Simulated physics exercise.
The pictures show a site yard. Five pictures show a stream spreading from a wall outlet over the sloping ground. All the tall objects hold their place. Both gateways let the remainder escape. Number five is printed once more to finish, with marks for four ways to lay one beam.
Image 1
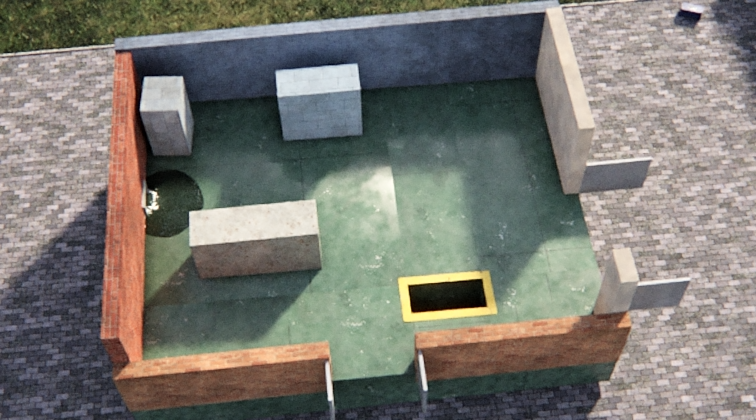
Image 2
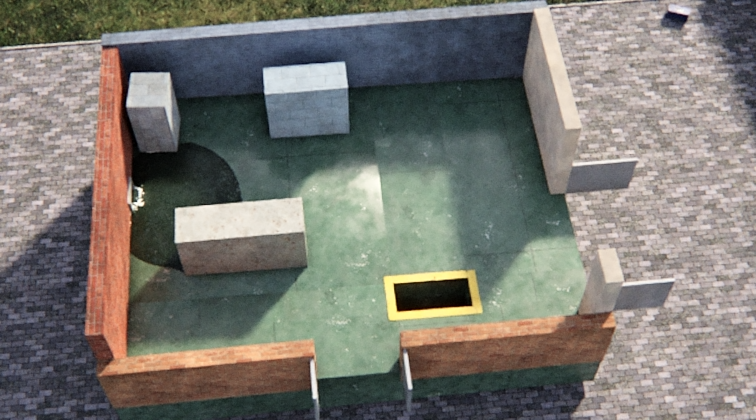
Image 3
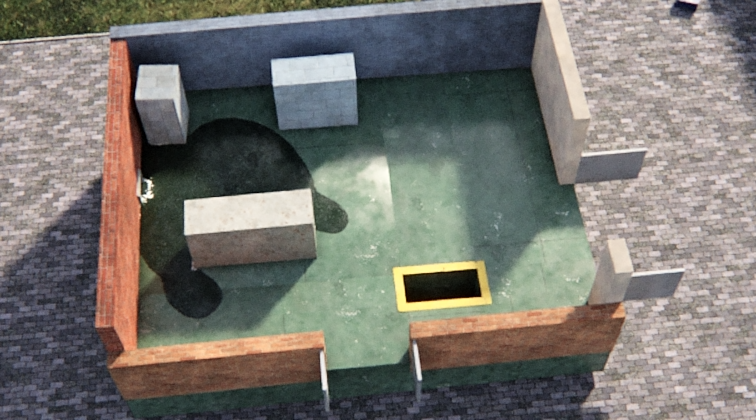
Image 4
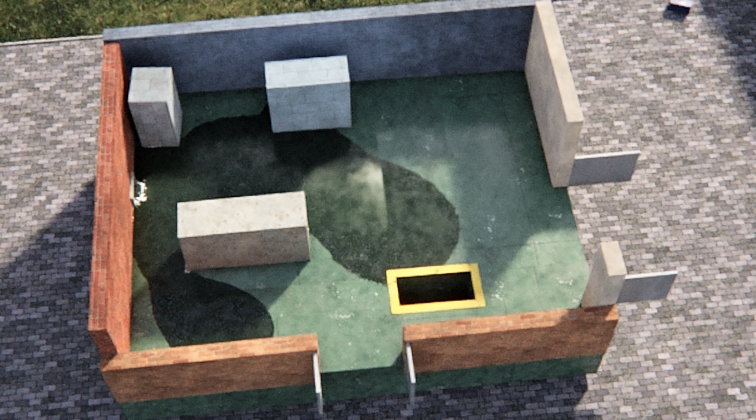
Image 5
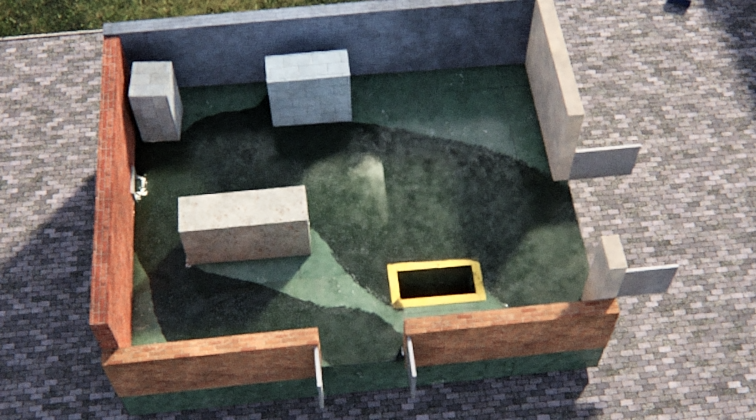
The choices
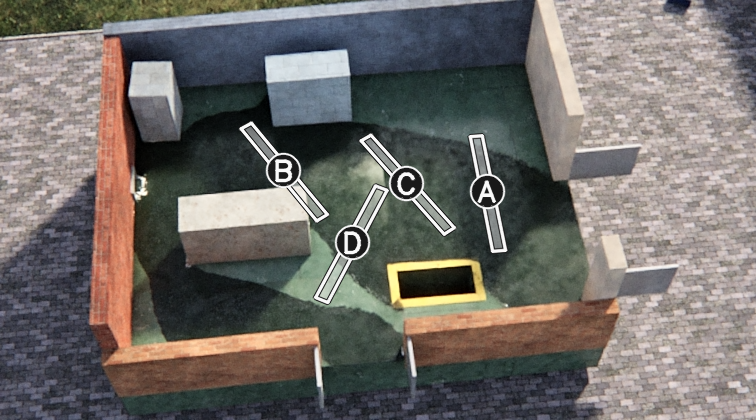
Dark water spread from the left wall across the green floor of a walled yard, flowing around the pale blocks in two lobes, then surrounded the yellow-edged drain and reached the openings at right and front.
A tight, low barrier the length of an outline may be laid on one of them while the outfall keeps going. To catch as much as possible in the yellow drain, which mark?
Best: C.
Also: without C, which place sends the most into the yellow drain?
Place A.
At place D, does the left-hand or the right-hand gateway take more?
The right one.
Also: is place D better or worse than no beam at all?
Worse.
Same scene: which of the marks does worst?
That is place D.
On the marked copy, A from (499, 250) to (476, 136); B from (246, 125) to (322, 217); C from (366, 138) to (449, 230); D from (321, 300) to (381, 188).
With A, about 43 % of the stream runs into the yellow drain, about 57 % out by the gates.
With B, about 22 % of the stream runs into the yellow drain, about 77 % out by the gates.
With C, about 64 % of the stream runs into the yellow drain, about 35 % out by the gates.
With D, about 3 % of the stream runs into the yellow drain, about 97 % out by the gates.
